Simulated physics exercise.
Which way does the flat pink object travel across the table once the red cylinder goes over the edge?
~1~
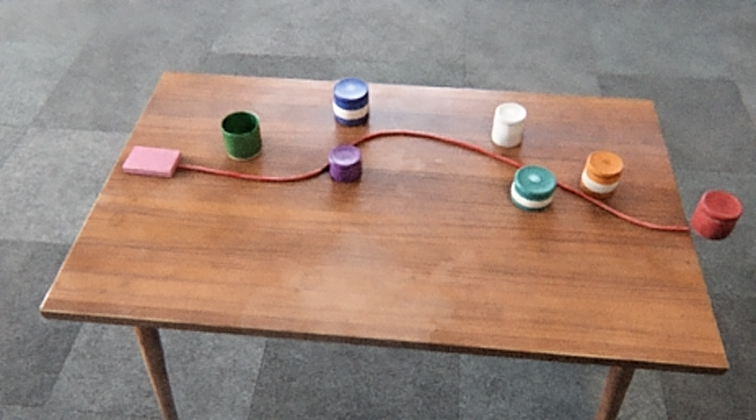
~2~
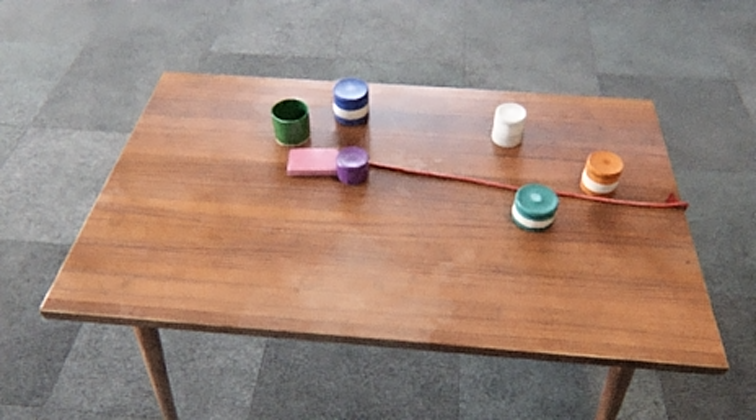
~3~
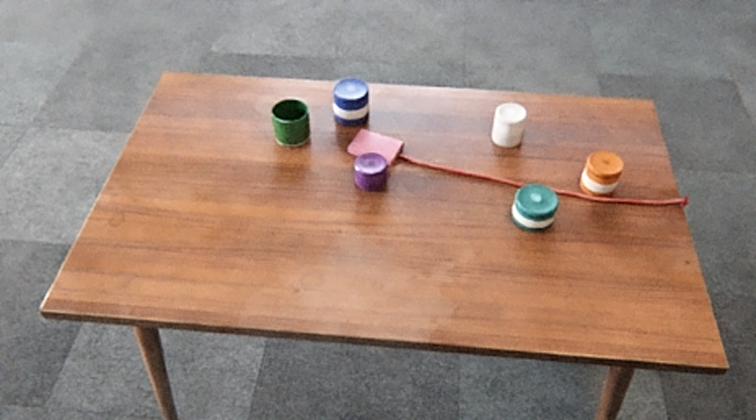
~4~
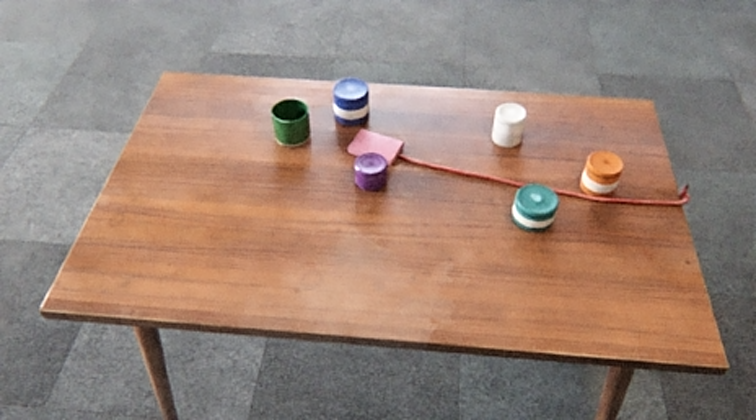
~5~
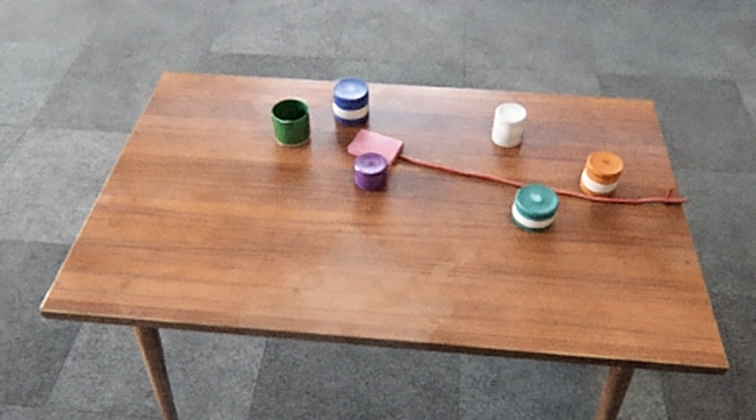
It slides to the right, pulled along by the red cord, and comes to rest near the purple tub.
